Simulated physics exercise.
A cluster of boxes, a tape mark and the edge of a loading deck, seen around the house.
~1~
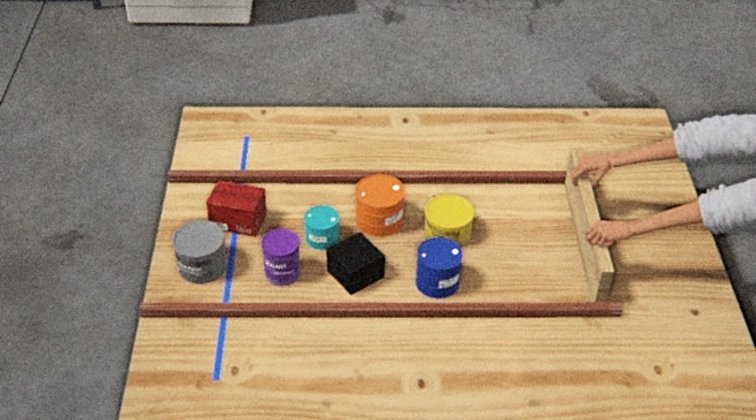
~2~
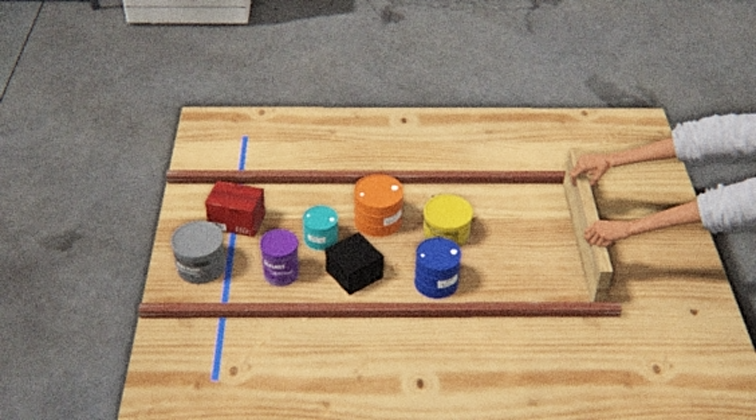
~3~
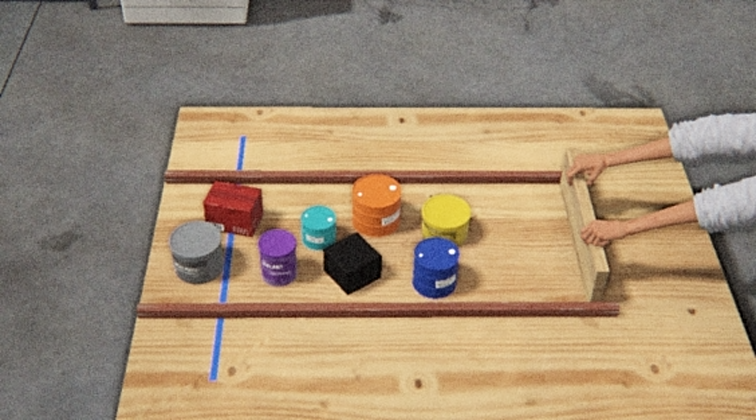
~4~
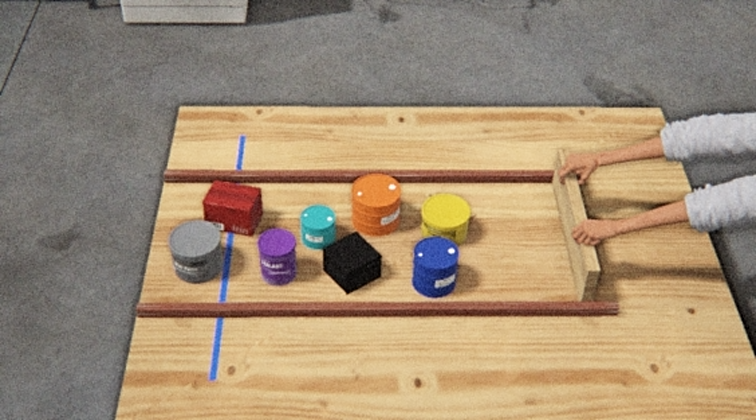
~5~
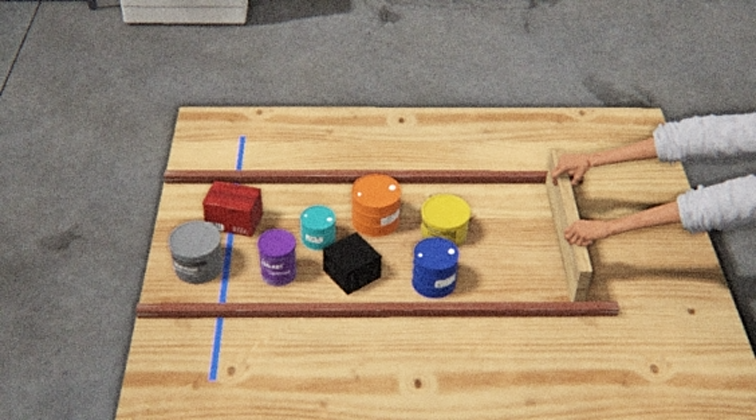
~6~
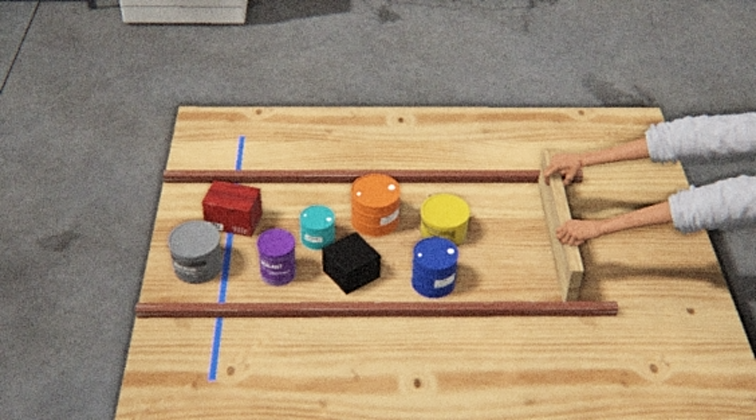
Two hands slide a wooden plank slightly left toward the colourful containers, which stay still.
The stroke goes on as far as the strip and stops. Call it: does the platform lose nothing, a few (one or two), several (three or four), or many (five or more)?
It loses a few, one or two.
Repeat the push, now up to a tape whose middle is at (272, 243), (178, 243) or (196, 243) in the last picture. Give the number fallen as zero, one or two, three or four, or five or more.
Taking the places in the order asked: Either one or two, then five or more, then at least five.
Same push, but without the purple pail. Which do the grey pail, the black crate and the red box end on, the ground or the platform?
As for the grey pail, it ends up below; the black crate keeps its place; the red box keeps its place.
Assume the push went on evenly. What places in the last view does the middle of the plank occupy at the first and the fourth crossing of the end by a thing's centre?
At the first moment about (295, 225), at the next about (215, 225).
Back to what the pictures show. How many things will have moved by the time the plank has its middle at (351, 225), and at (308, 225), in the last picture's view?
6 at one spot and 8 at the other.
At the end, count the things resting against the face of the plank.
Well, it touches 3.
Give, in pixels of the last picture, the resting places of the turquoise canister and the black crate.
Final spots - turquoise canister (165, 233), black crate (164, 263).
Soon after, none off yet; grey pail at rest near (196, 253); red box at rest near (233, 209); purple pail at rest near (277, 258).
Then, none off yet; grey pail at rest near (196, 253); red box at rest near (233, 209); purple pail moved a little near (268, 258).
Further on, none off yet; grey pail moved about its own width near (146, 248); red box moved about its own width near (203, 204); purple pail moved well along near (187, 253).
By the end, the number that fall off is one or two; fallen, purple pail and grey pail.
